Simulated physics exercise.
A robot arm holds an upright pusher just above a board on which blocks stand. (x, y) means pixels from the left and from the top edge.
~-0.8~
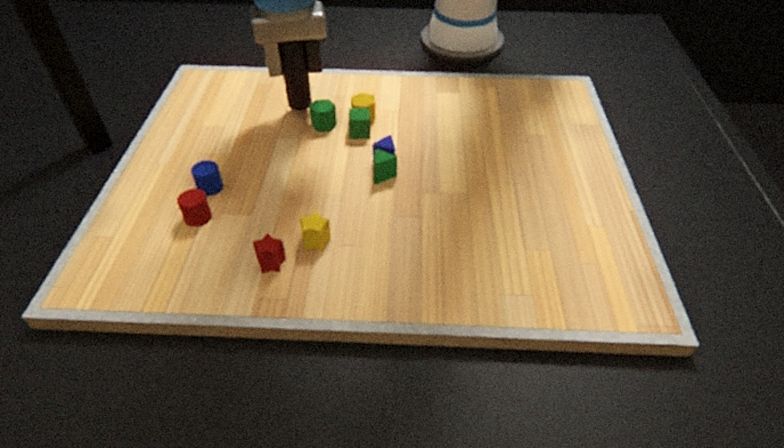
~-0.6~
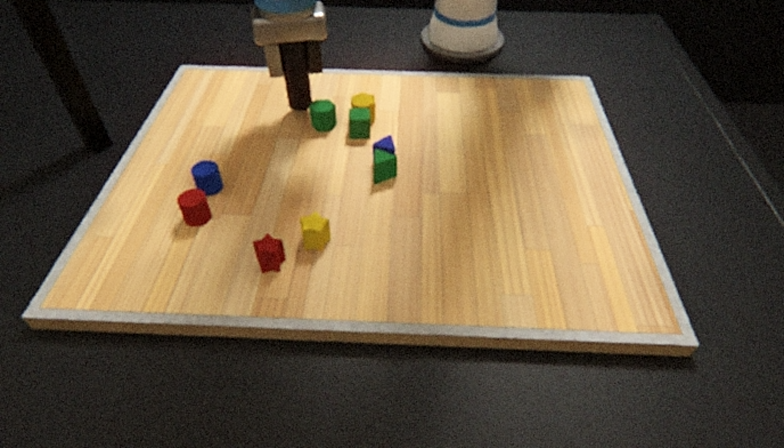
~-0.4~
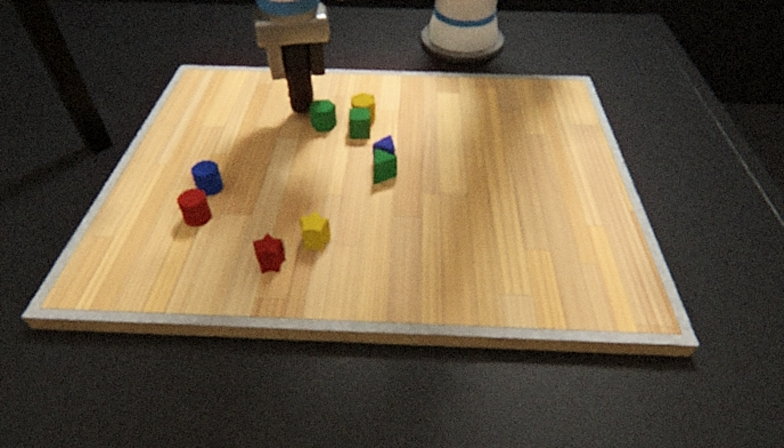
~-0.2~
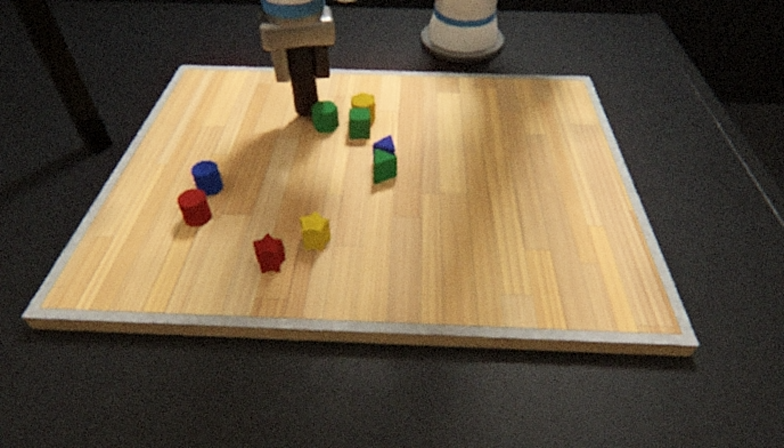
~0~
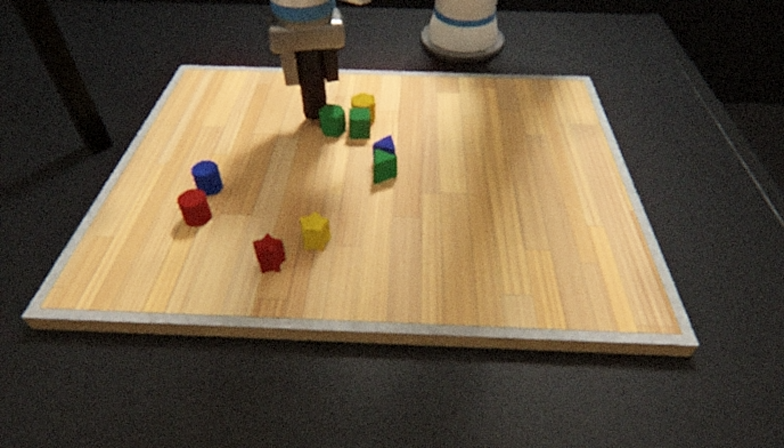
A robot arm holds a dark upright pusher at the back of a pale wooden board on a black surface, seen from above the front edge by a still camera. Green, yellow and blue blocks cluster right of the pusher, with blue and red ones at left and red and yellow stars near the front. The pusher shifts slightly right and forward, nudging the nearest green block toward its green neighbour.
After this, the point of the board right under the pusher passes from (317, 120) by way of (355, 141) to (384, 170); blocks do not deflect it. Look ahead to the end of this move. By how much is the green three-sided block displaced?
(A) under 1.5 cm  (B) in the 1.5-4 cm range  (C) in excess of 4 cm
My pick is B.
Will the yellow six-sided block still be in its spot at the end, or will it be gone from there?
My prediction: It remains in place.
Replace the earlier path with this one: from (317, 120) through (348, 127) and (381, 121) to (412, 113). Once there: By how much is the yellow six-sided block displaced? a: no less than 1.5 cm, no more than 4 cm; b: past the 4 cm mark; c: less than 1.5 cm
Correct choice: B.
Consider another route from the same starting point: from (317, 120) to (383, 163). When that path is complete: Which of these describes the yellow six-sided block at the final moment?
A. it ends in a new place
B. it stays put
B: It stays put.
On the path given first. One third of the way, pusher at (343, 126); green six-sided block at (360, 124); green four-sided block at (381, 117), turned 25° anticlockwise.
Two thirds of the way, pusher at (365, 142); green six-sided block at (387, 140), turned 10° anticlockwise; green four-sided block at (386, 118), turned 40° anticlockwise; blue three-sided block at (400, 151), turned 15° clockwise.
At the end, pusher at (384, 162); green six-sided block at (411, 152), turned 30° anticlockwise; green four-sided block at (386, 118), turned 40° anticlockwise; yellow six-sided block in place; green three-sided block at (389, 169), turned 20° clockwise; blue three-sided block at (421, 164), turned 15° clockwise.
